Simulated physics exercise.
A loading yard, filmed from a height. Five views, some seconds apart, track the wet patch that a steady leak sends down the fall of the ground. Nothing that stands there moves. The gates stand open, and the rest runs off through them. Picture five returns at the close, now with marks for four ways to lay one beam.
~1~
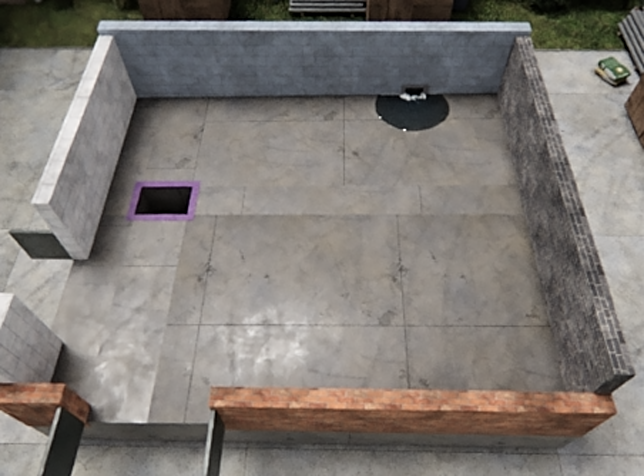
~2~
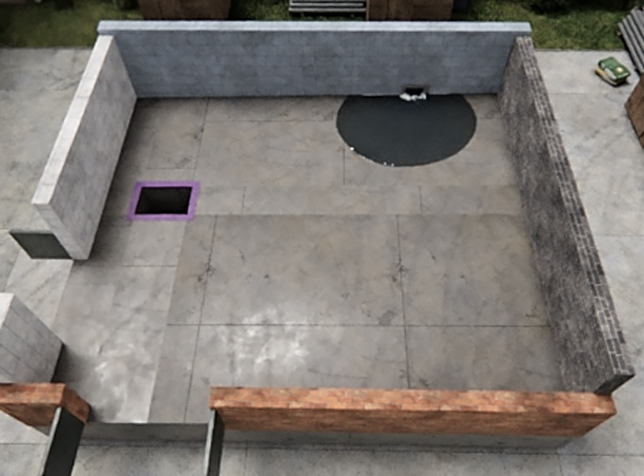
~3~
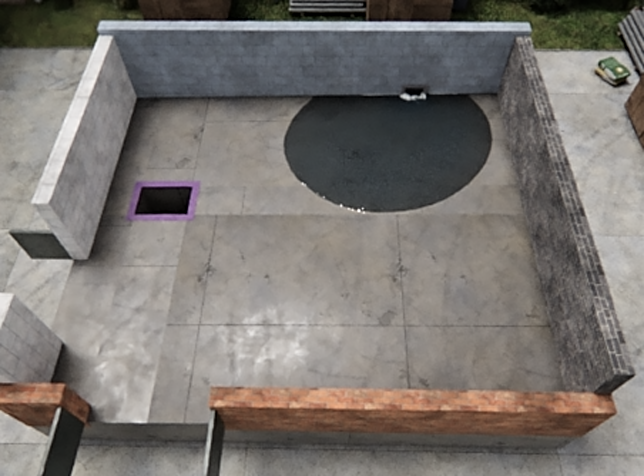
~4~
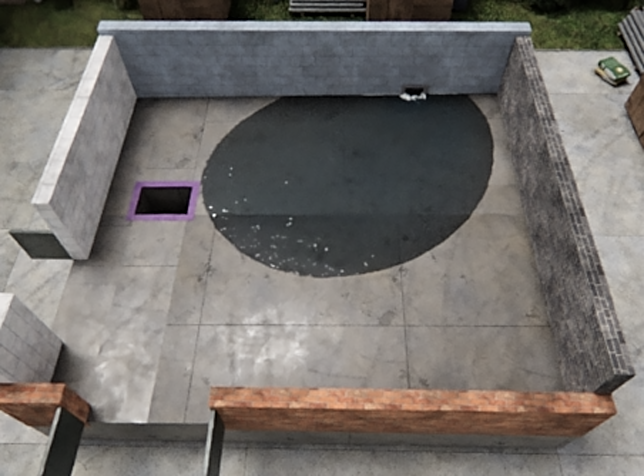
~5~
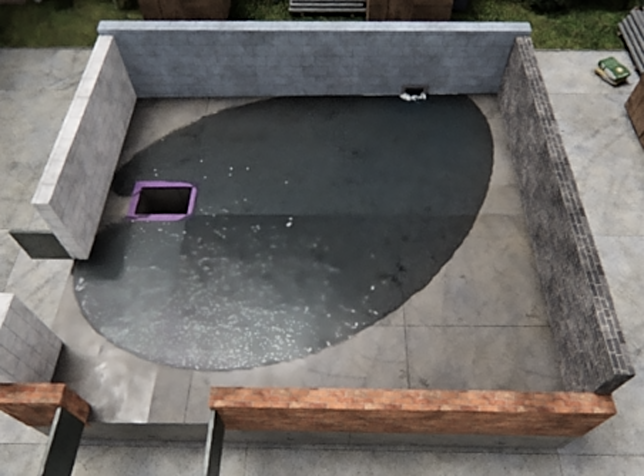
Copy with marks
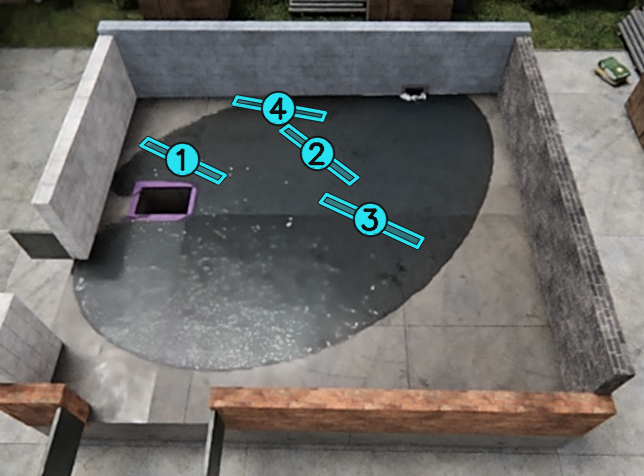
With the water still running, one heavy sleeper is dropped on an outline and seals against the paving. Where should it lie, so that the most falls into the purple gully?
Spot 3 does it best.
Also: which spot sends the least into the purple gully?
That is spot 2.
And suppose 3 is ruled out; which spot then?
The answer is 4.
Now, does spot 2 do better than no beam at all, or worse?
It is worse.
On the marked copy, 1 from (144, 142) to (221, 179); 2 from (284, 128) to (353, 180); 3 from (323, 198) to (420, 242); 4 from (235, 100) to (323, 116).
With 1, about 19 % of the stream goes into the purple gully, about 81 % out by the gates.
With 2, about 14 % of the stream goes into the purple gully, about 85 % out by the gates.
With 3, about 41 % of the stream goes into the purple gully, about 59 % out by the gates.
With 4, about 23 % of the stream goes into the purple gully, about 77 % out by the gates.
